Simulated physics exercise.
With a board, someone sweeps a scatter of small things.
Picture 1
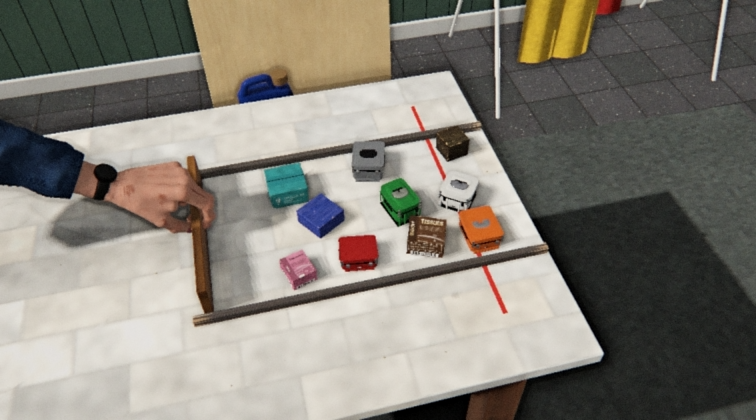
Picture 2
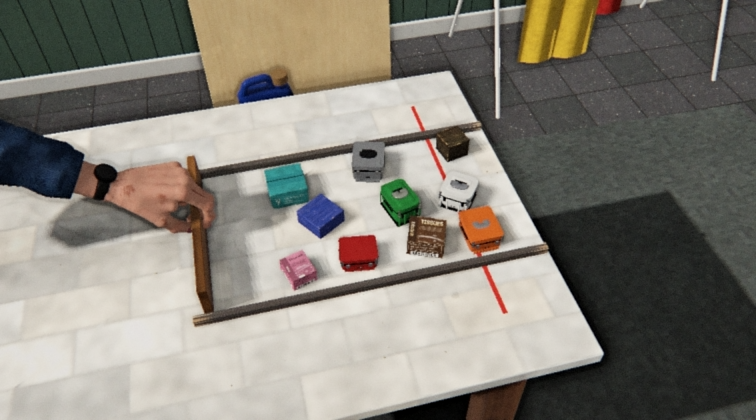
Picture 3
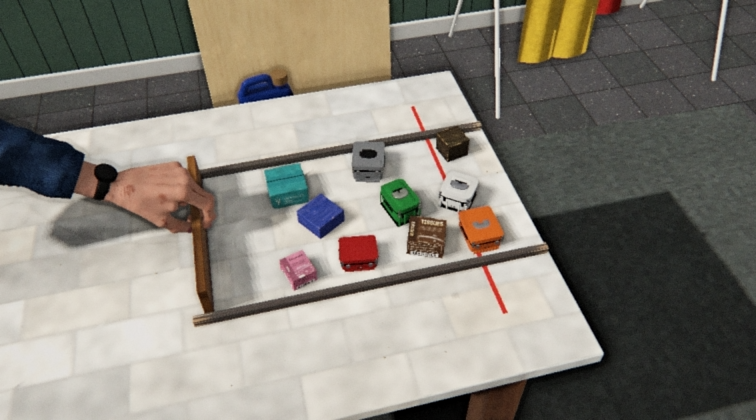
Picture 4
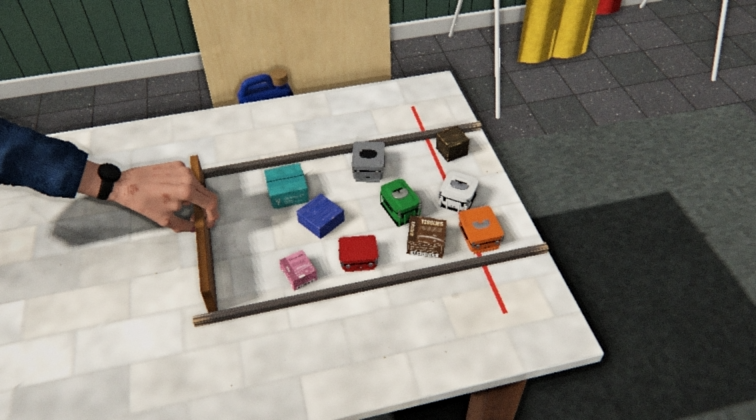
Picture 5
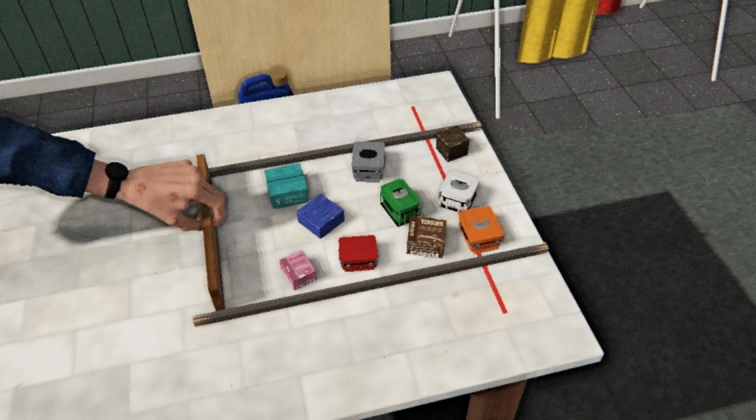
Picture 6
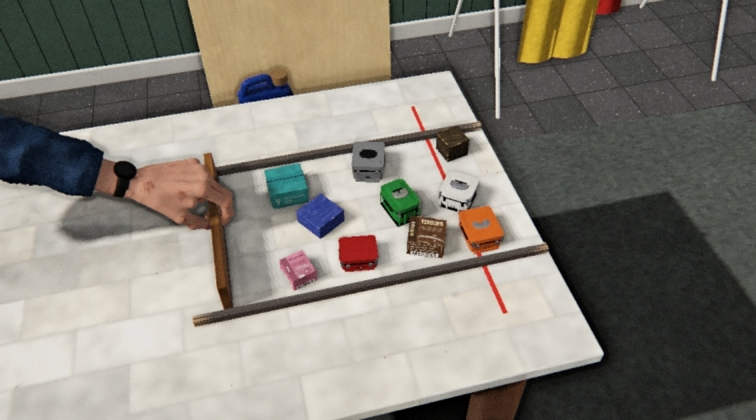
We see a hand holding a wooden board between two rails on a pale table, with colourful small blocks and cases scattered near a red line. The board stays nearly still, then slides slightly right, without touching them.
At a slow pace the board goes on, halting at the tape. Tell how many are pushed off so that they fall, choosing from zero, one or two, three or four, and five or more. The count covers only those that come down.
Falling ones: Three or four.
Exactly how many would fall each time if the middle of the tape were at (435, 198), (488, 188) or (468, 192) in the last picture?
Try by try, 1, 7 and 5.
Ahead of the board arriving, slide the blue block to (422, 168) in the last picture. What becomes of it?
The blue block holds its place.
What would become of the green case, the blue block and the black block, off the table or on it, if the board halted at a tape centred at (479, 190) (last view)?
Going in order, the green case goes off the edge, then the blue block keeps its spot, then the black block goes off the edge.
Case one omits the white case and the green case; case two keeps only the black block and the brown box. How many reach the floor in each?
3, then 2.
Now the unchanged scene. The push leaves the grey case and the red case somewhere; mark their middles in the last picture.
The grey case ends up near (482, 139), and the red case near (511, 221).
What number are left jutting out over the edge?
1 is the number.
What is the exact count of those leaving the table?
In all, 4 of them.
Soon after, none off yet; black block at rest near (452, 144); orange case at rest near (480, 230); white case at rest near (459, 193).
In the end, the number that fall off is three or four; gone, brown box, white case, orange case and black block.
